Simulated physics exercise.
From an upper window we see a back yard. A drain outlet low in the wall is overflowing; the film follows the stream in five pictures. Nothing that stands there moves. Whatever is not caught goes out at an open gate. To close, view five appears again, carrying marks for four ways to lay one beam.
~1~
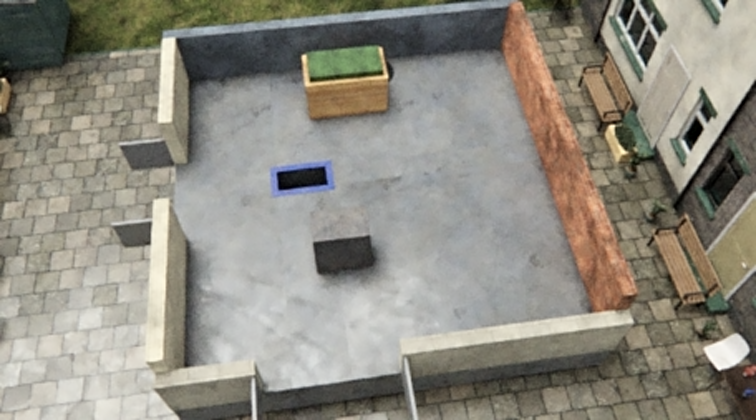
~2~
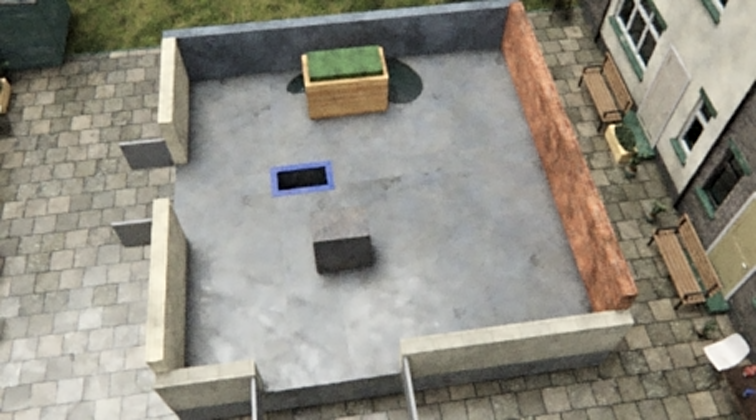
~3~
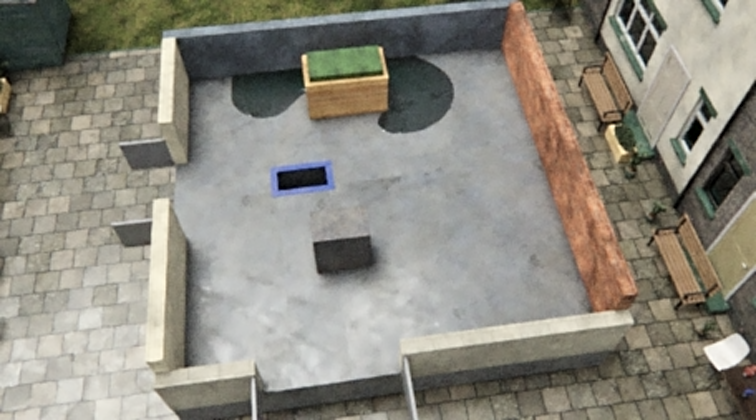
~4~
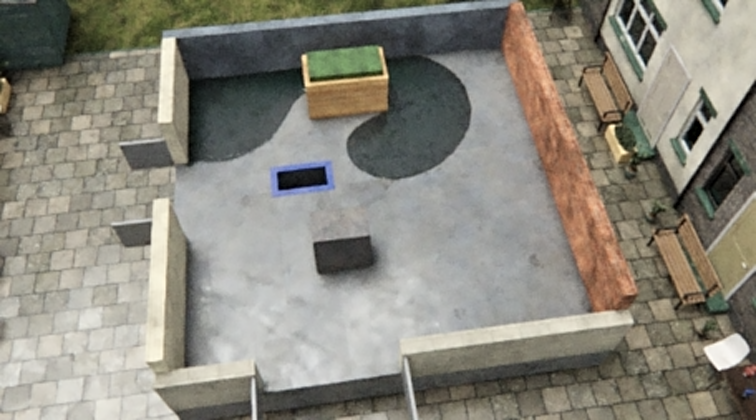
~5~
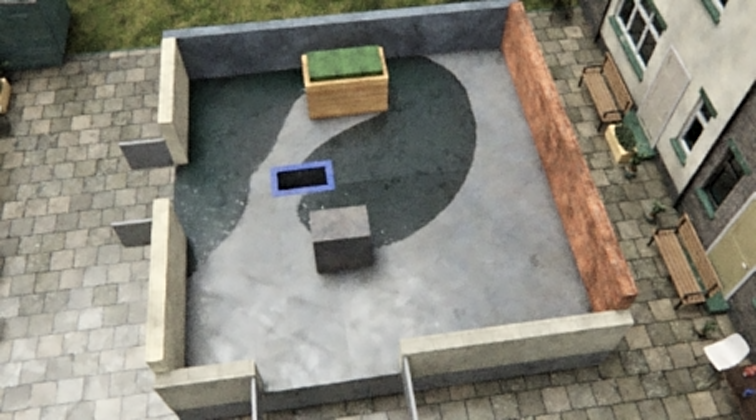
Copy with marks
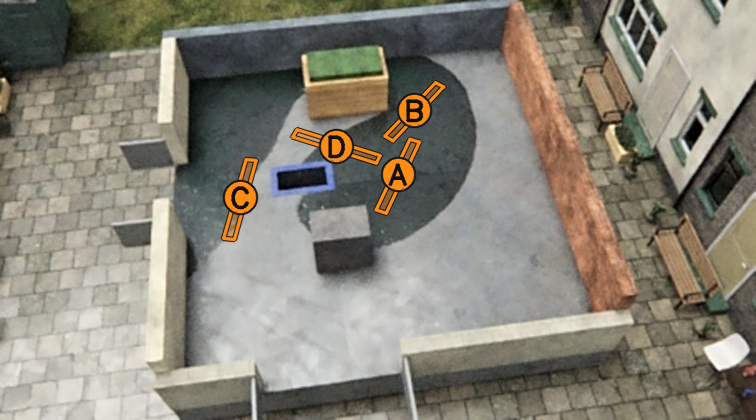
In a walled back yard seen from above, the grey ground around a planter with a green top looks dry at first. Dark water then appears on both sides of the planter and spreads in two widening lobes, one along the left wall, the other curving round to the blue-edged drain and dark block.
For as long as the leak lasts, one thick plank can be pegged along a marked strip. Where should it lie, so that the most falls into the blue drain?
The answer is place B.
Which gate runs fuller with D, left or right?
The right gate.
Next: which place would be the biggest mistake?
Here it is place D.
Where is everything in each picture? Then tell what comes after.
Outfall partly hidden; blue drain at (302, 179); open gate at (331, 369); open gate at (187, 199); 2 % of the ground is wet; blue drain still dry, in the first frame.
Front seen at (405, 101), 4 % of the ground wet; blue drain still dry, in the second frame.
Front seen at (235, 82), 11 % of the ground wet; blue drain still dry, in the third frame.
Front seen at (188, 144), 22 % of the ground wet; blue drain still dry, in the fourth frame.
Front seen at (190, 256), 36 % of the ground wet; blue drain taking water, in the fifth frame.
On the marked copy, A from (381, 211) to (414, 140); B from (388, 138) to (439, 84); C from (229, 238) to (251, 160); D from (294, 133) to (378, 159).
With A, about 9 % of the stream goes into the blue drain, about 87 % out by the gates.
With B, about 17 % of the stream goes into the blue drain, about 78 % out by the gates.
With C, about 8 % of the stream goes into the blue drain, about 89 % out by the gates.
With D, next to none of the stream goes into the blue drain, about 96 % out by the gates.
